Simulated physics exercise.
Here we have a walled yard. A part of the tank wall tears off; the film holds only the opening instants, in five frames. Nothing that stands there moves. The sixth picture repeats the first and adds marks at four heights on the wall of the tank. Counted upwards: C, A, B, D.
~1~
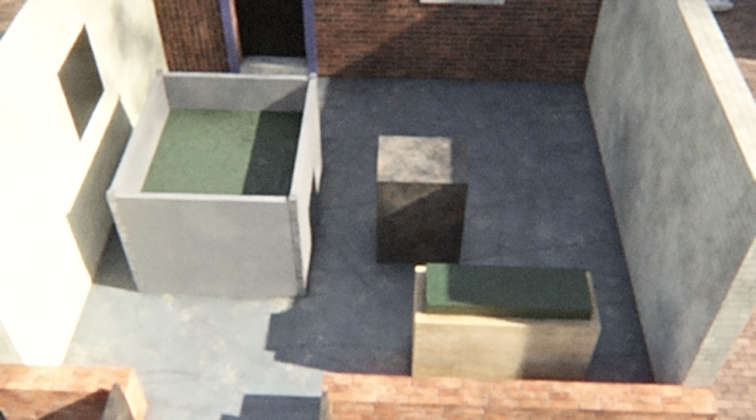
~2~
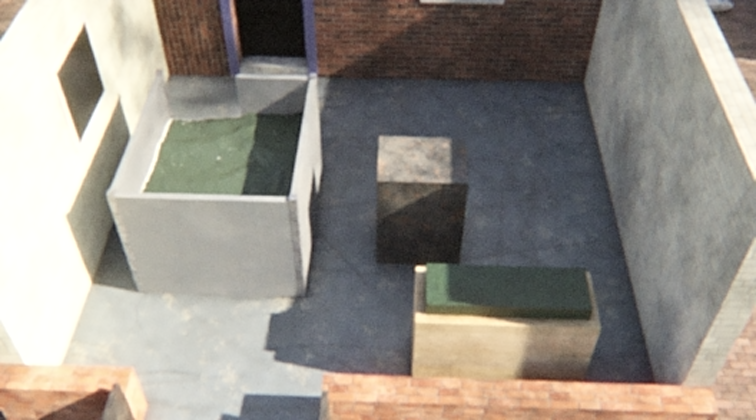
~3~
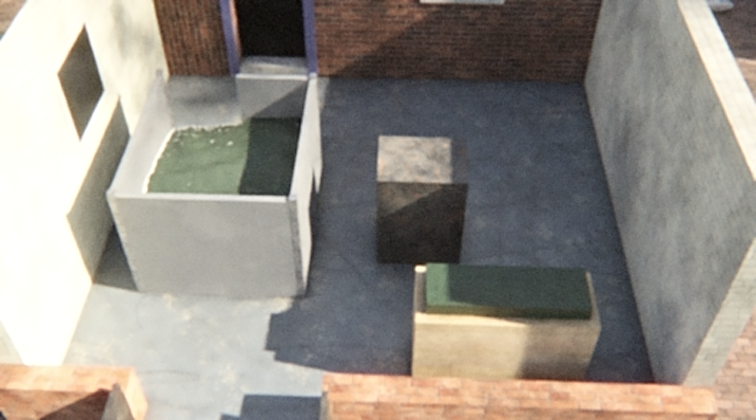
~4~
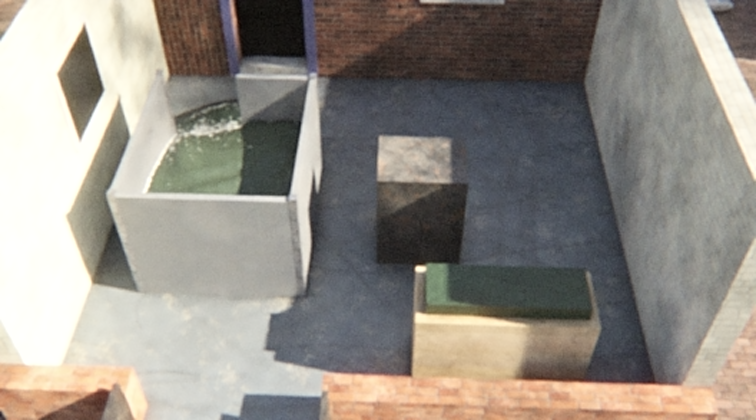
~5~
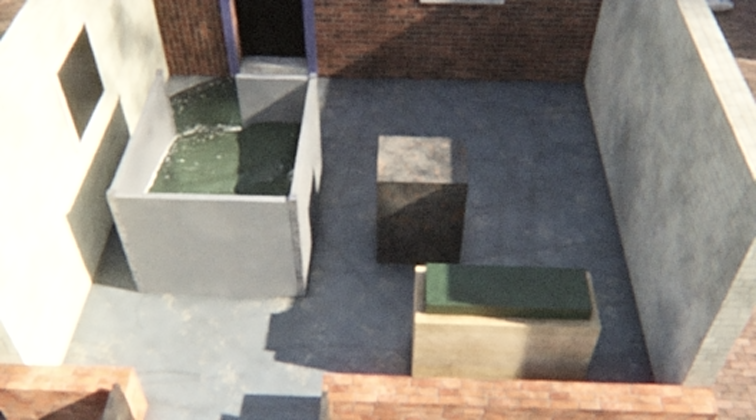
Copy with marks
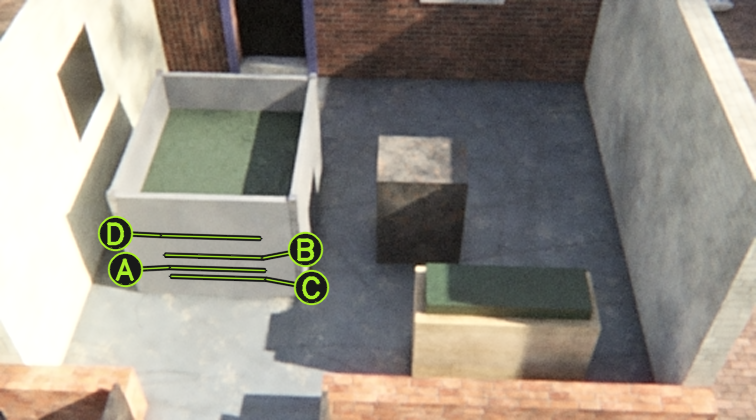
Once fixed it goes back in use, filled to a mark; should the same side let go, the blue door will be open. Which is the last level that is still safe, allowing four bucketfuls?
A is the one.
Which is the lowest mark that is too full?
It is B.
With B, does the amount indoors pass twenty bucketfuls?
No, it does not.
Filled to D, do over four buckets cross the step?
Yes.
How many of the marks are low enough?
Two of them.
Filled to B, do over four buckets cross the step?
Yes.
In lime, A at (216, 269); B at (214, 256); C at (218, 277); D at (209, 237); from the bottom up C, A, B, D.
With A, a bucket or two gets in.
With B, about 9 bucketfuls get in.
With C, nothing gets over.
With D, dozens of bucketfuls pour in.
